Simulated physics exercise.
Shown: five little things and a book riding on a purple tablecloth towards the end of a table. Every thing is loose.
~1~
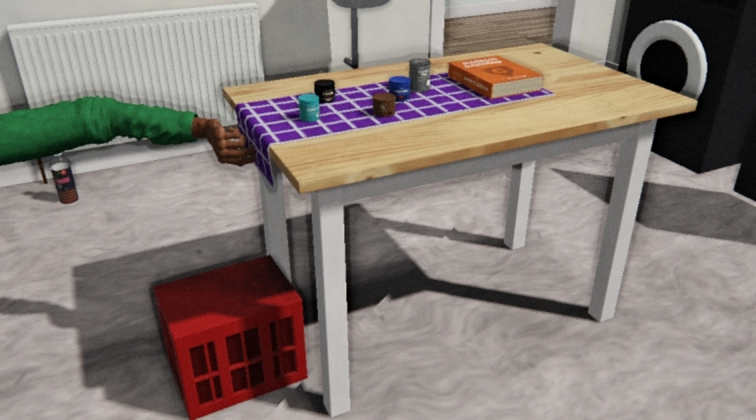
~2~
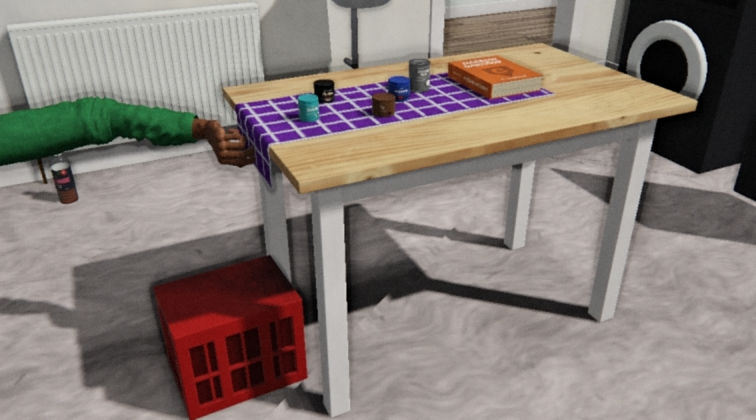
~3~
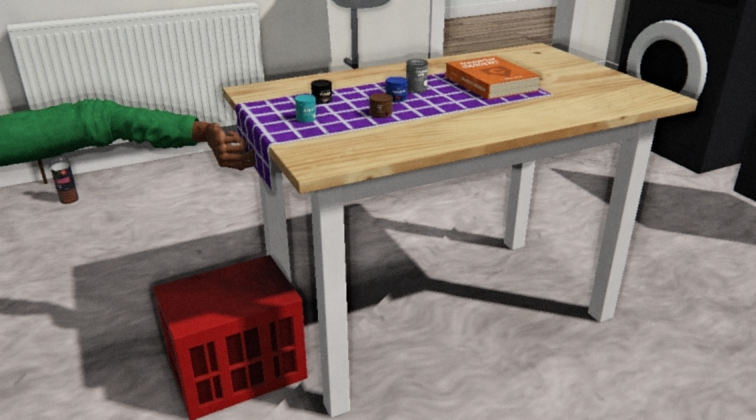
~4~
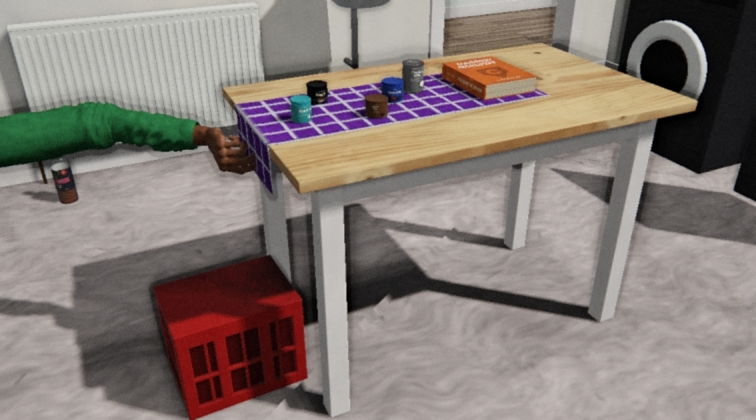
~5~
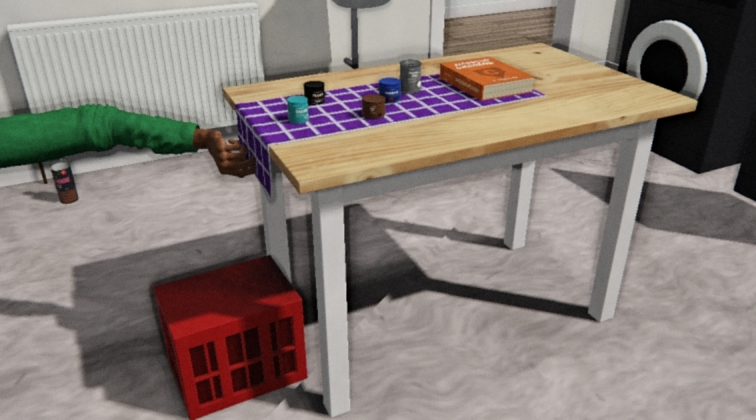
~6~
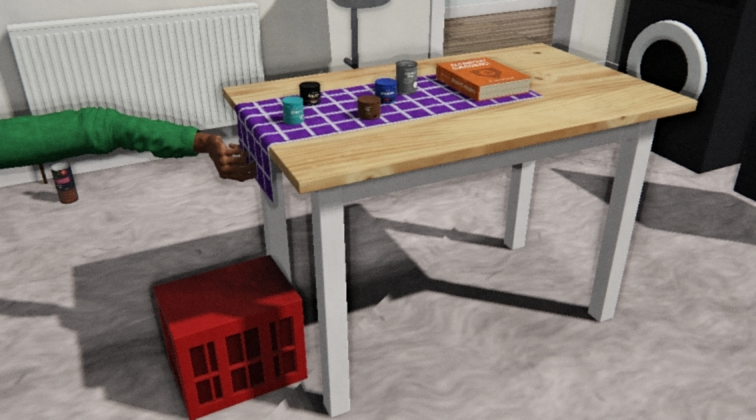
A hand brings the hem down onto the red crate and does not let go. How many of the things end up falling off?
Three.
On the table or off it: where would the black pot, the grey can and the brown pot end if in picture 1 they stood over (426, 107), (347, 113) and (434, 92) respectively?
Here's what happens: The black pot remains aboard, the grey can leaves its perch, the brown pot remains aboard.
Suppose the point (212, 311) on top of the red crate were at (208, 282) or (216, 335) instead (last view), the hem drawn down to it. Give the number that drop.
Over the edge go 2 and 4.
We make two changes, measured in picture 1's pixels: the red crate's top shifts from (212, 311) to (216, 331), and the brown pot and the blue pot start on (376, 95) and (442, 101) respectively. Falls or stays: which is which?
Outcome for the brown pot: It is lost. Outcome for the blue pot: It stays.
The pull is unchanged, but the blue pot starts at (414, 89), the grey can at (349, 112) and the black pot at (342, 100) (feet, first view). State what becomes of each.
Blue pot kept, grey can dropped, black pot dropped.
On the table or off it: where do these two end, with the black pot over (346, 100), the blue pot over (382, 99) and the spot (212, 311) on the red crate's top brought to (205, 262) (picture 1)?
Result - the black pot stays put, and the blue pot stays put.
A little later, hem near (260, 230); turquoise pot gone.
Next, hem on the crate; turquoise pot, black pot and brown pot gone.
When it is over, hem on the crate; turquoise pot, black pot and brown pot gone. The table loses three.
